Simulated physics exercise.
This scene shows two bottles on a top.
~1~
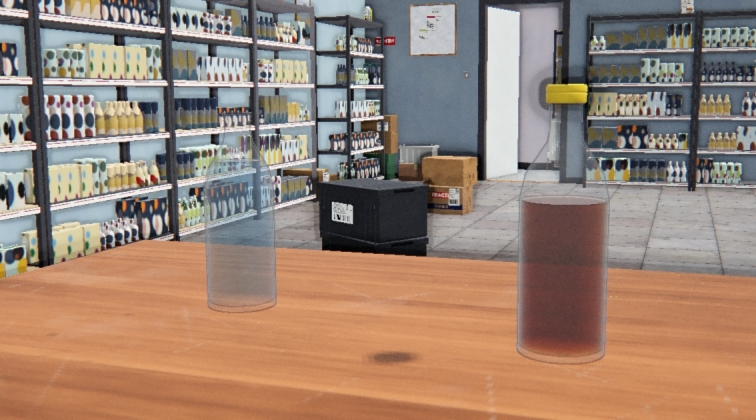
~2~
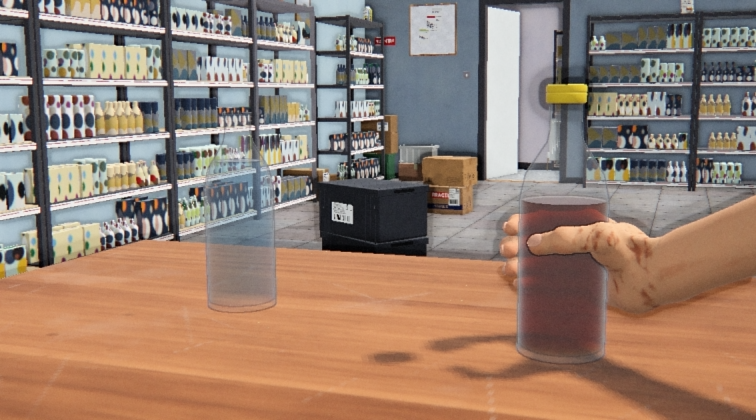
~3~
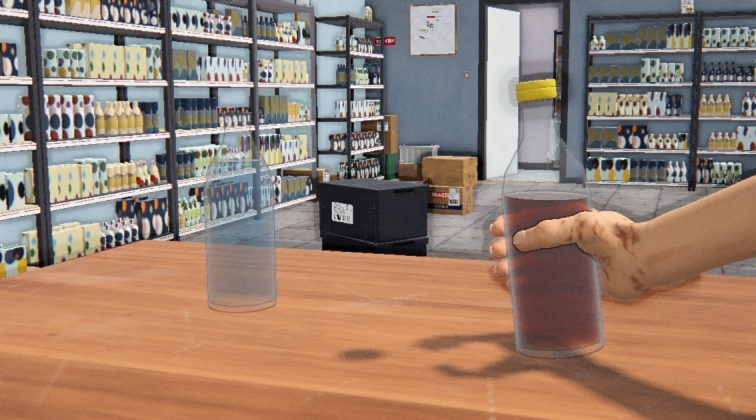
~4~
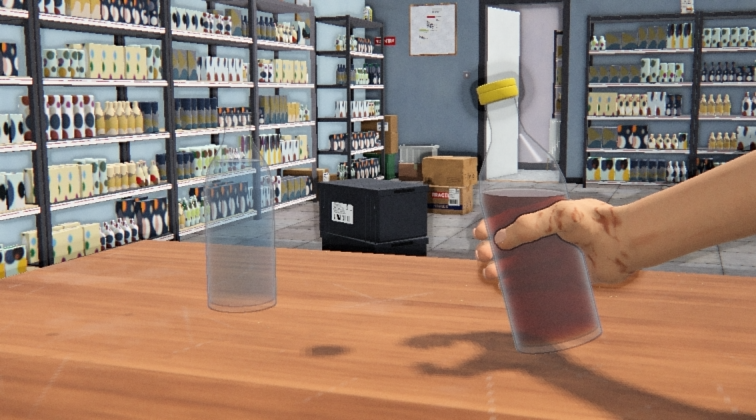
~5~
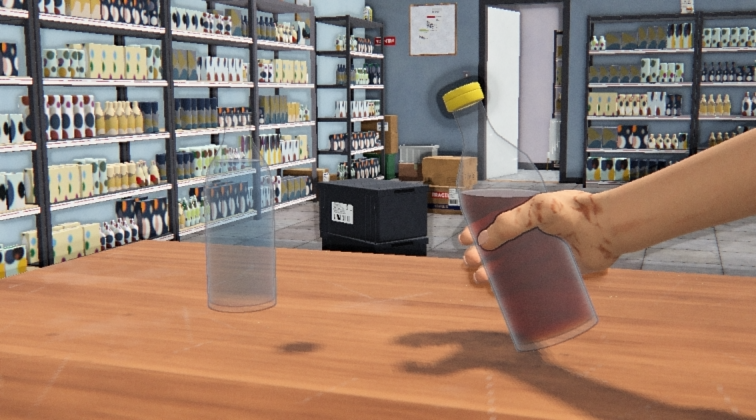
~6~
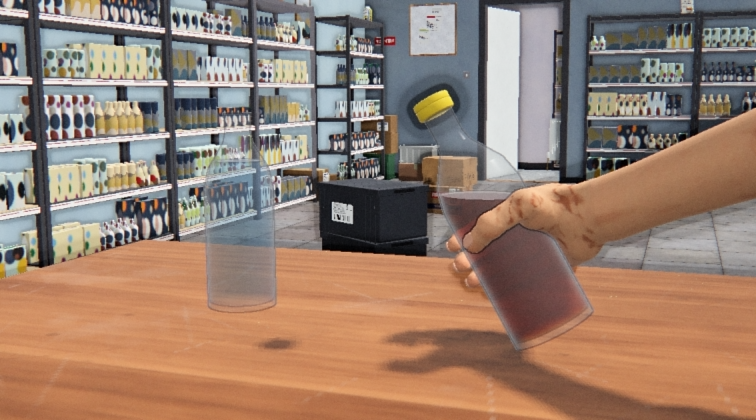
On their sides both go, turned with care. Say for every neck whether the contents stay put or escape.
In the end left bottle: The result will be some loss. Right bottle: The result will be no loss.
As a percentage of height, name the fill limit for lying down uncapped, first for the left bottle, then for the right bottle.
First one 24 %, second one 24 %.
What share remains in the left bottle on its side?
Something near 35 in a hundred stays put.
Shortly, the right bottle is nearly down; right bottle, no leak.
Then, the right bottle lies flat; right bottle, no leak.
At the finish, both lie flat; right bottle, no leak; left bottle, it leaks.
